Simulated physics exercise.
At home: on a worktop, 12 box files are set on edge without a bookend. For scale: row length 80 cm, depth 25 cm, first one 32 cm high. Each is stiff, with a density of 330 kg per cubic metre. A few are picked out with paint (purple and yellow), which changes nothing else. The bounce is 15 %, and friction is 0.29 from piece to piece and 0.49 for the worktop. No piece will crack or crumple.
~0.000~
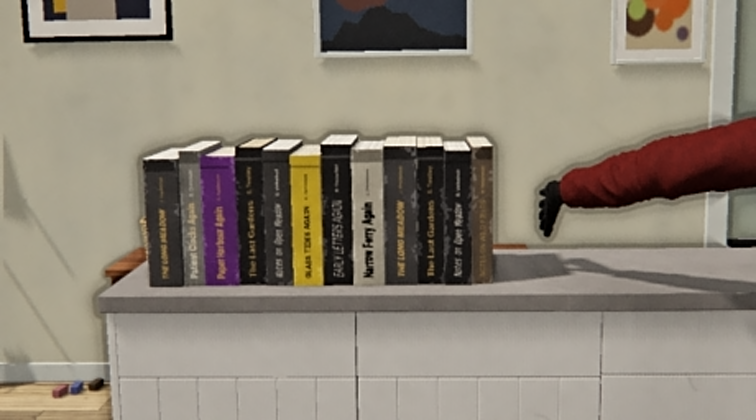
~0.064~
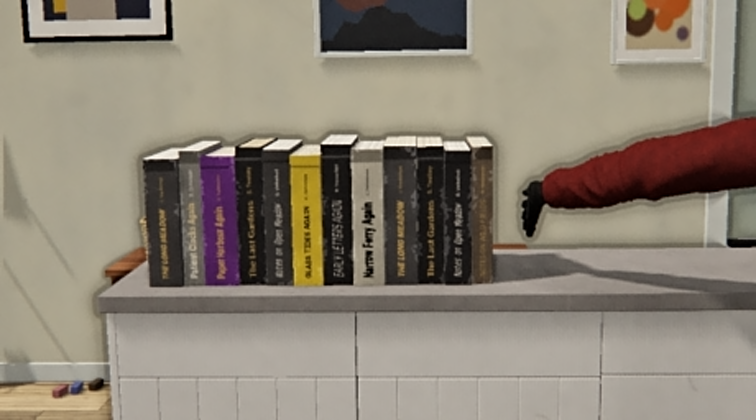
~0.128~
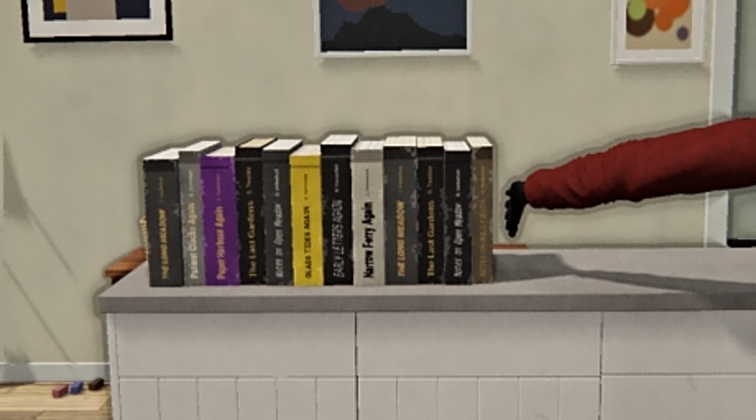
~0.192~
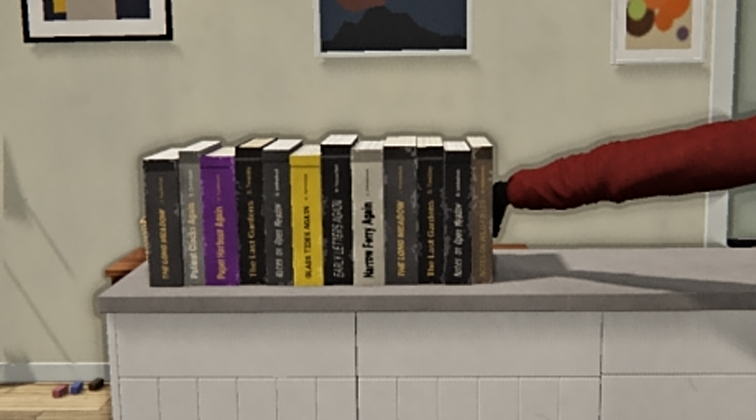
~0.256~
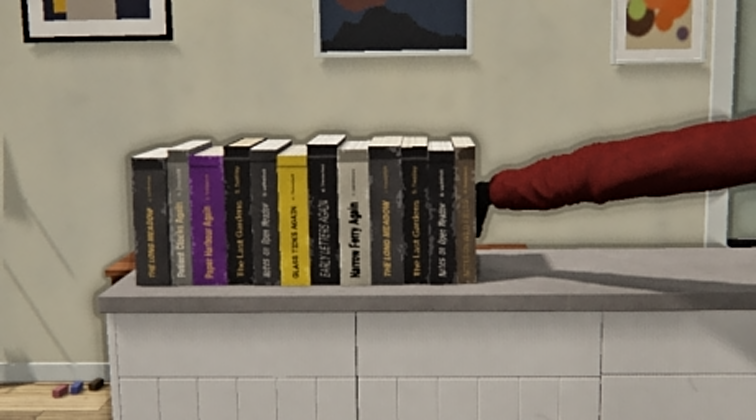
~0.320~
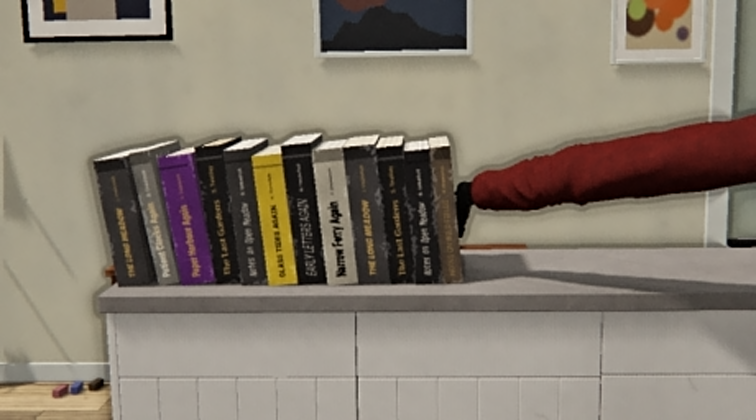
On a gray countertop, a dark-gloved hand in a red sleeve reached in from the right and pushed the end of a row of books, sliding them all left until they leaned over to the left.
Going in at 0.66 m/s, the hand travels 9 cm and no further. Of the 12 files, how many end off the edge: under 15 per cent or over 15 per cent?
More than 15 per cent.
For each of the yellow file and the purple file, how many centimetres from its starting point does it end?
Distances: Yellow 20, purple 90 (cm).
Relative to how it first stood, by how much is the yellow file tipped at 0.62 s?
Its tilt comes to about 30° at that moment.
After 0.40 s, none of the 12 files off the edge, 12 disturbed; purple file 17° from how it stood; yellow file 17° from how it stood.
After 0.62 s, 1 of the 12 files off the edge; purple file 51° from how it stood; yellow file 30° from how it stood.
After 0.88 s, 3 of the 12 files off the edge; purple file upside down; yellow file 33° from how it stood.
In the end (1.4 s), 3 of the 12 files off the edge; purple file on its side; yellow file 36° from how it stood. That is 25 per cent. From the last view, middles, yellow file near (239, 217).
